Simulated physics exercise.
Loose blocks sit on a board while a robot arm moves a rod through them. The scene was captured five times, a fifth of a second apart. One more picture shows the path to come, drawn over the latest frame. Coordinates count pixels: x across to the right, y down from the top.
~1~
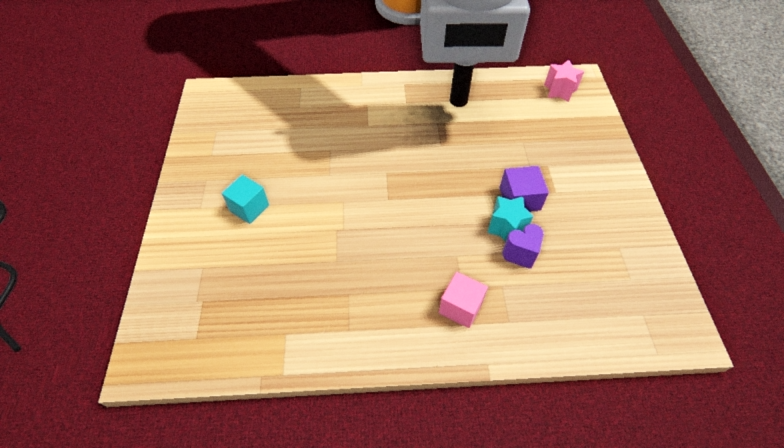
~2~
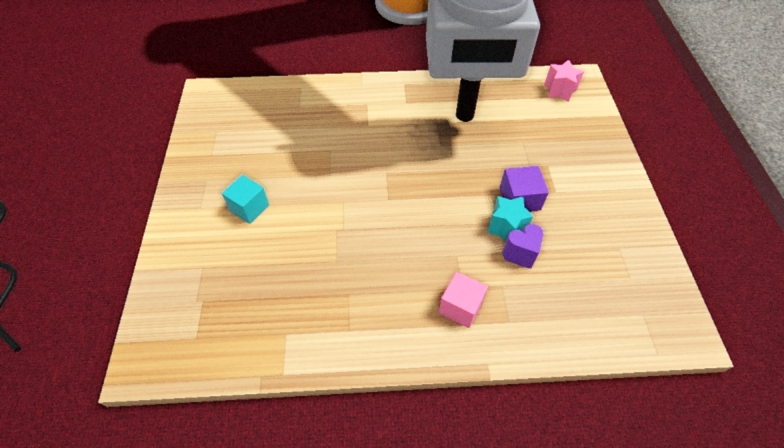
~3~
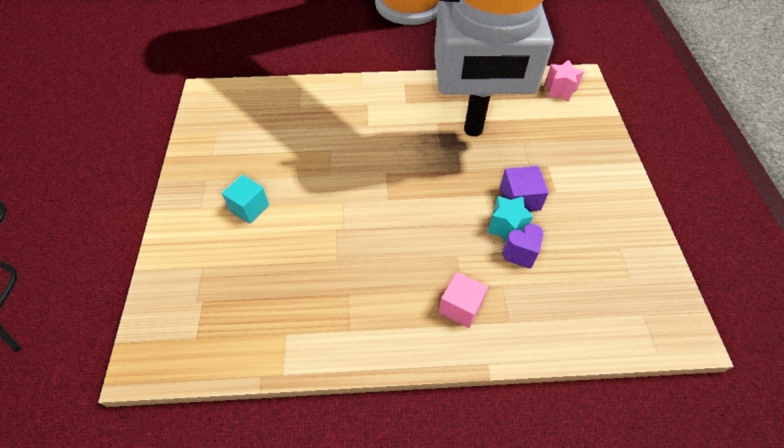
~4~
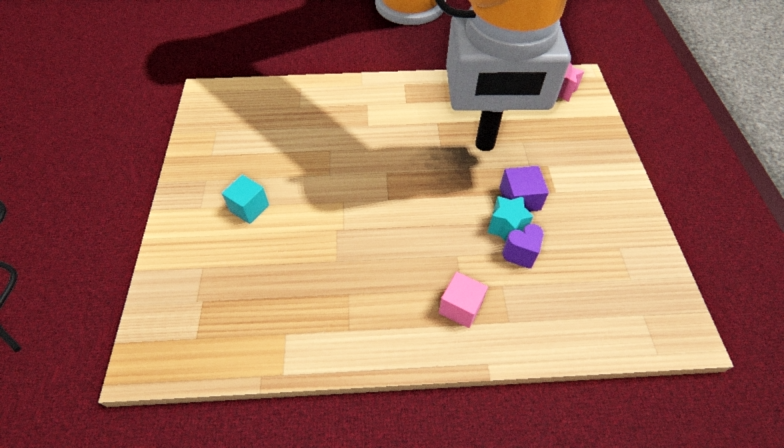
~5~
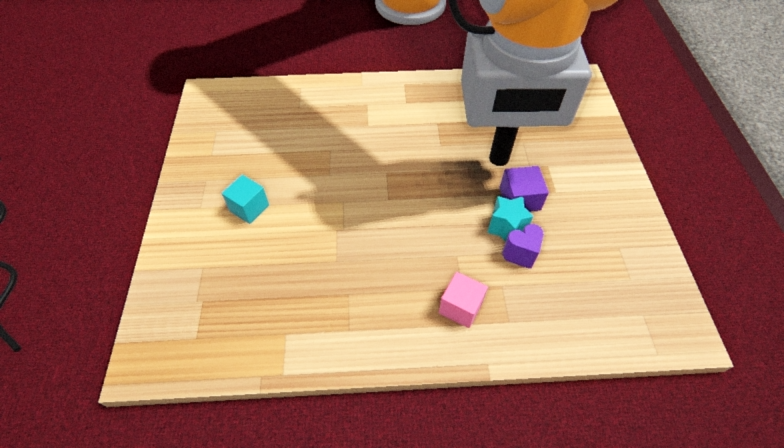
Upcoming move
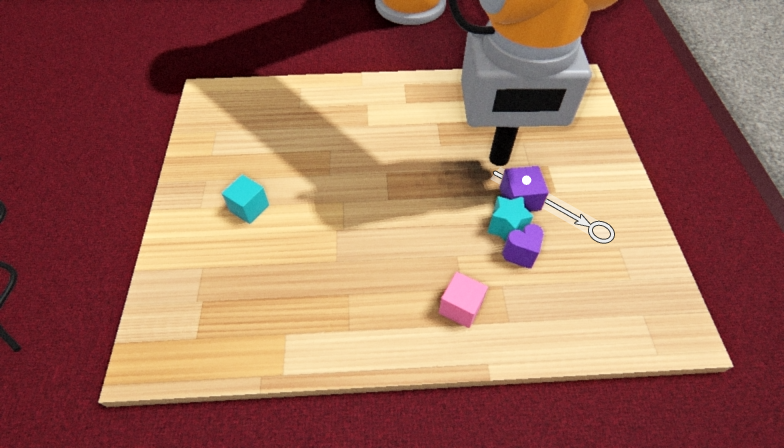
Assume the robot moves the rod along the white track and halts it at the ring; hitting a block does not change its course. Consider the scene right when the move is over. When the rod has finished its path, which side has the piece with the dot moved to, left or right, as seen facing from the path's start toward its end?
It goes right.
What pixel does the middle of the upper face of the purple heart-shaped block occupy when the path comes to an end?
When the path ends, it will be at (524, 252).
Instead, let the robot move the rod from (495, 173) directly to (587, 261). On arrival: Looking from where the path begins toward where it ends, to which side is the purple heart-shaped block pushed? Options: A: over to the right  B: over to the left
My answer is option A.
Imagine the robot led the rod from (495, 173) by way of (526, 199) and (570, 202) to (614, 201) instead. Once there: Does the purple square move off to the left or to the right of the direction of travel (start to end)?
Its sideways move is to the right.
Path on the board, from (495, 173) to (601, 232); the dot is on the purple square.
The first path, step by step. One third of the way, rod at (534, 178); turquoise star-shaped block at (518, 217), turned 30° clockwise; purple square at (547, 197), turned 15° clockwise; purple heart-shaped block at (527, 246).
Two thirds of the way, rod at (572, 198); turquoise star-shaped block at (521, 221), turned 50° clockwise; purple square at (565, 219), turned 60° clockwise; purple heart-shaped block at (524, 252).
At the end, rod at (610, 219); turquoise star-shaped block at (521, 221), turned 50° clockwise; purple square at (565, 219), turned 60° clockwise; purple heart-shaped block at (524, 252).
